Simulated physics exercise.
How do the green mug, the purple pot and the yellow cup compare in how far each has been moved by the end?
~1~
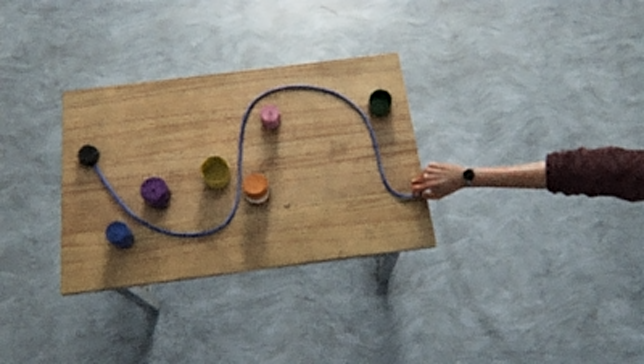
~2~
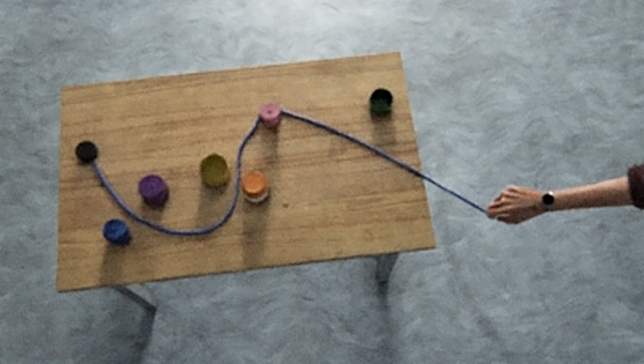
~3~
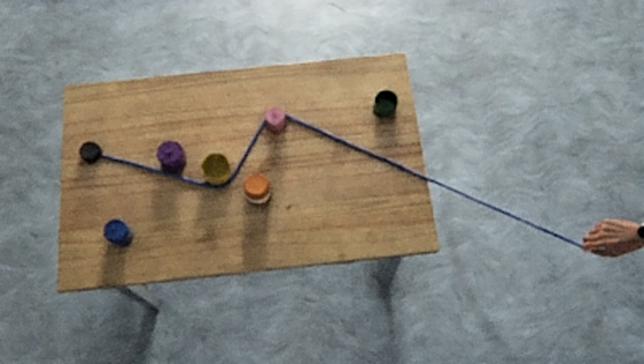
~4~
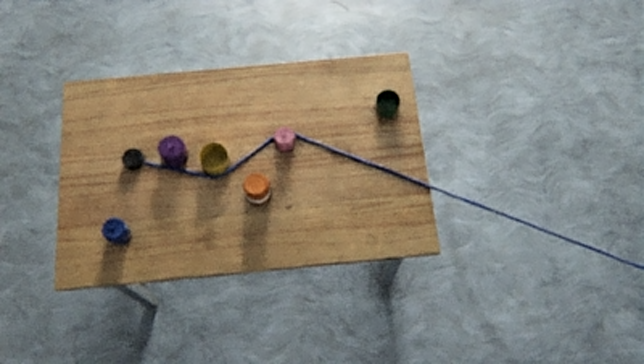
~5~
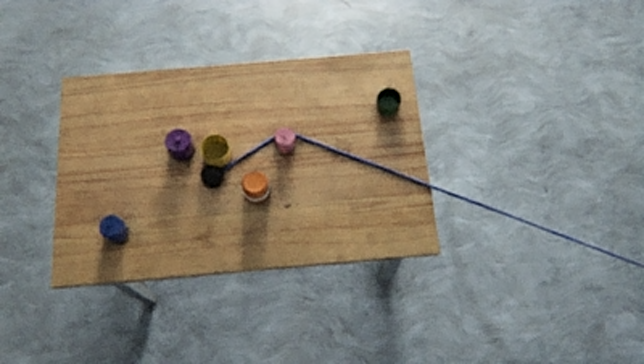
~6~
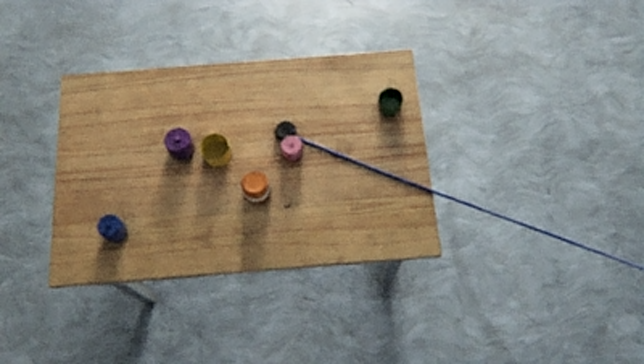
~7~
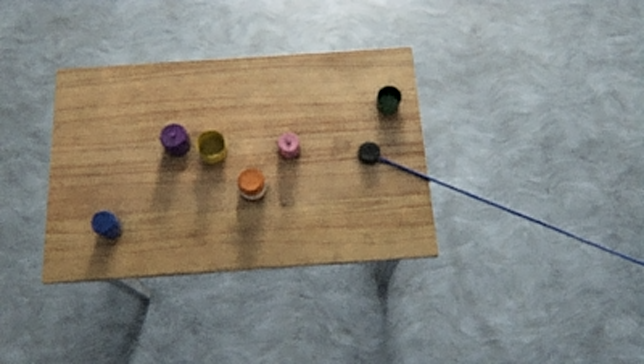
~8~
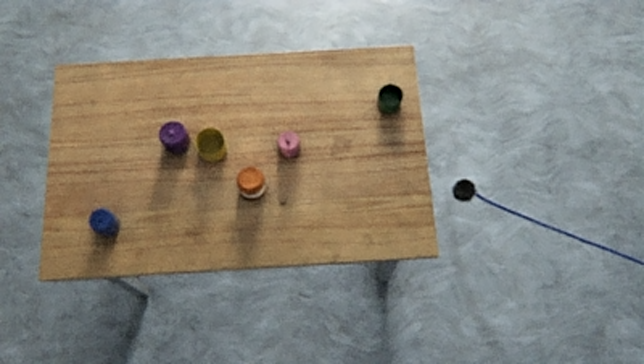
The green mug stays practically where it was, the purple pot ends up far from its starting place, and the yellow cup is shifted a moderate way, less than the purple pot.
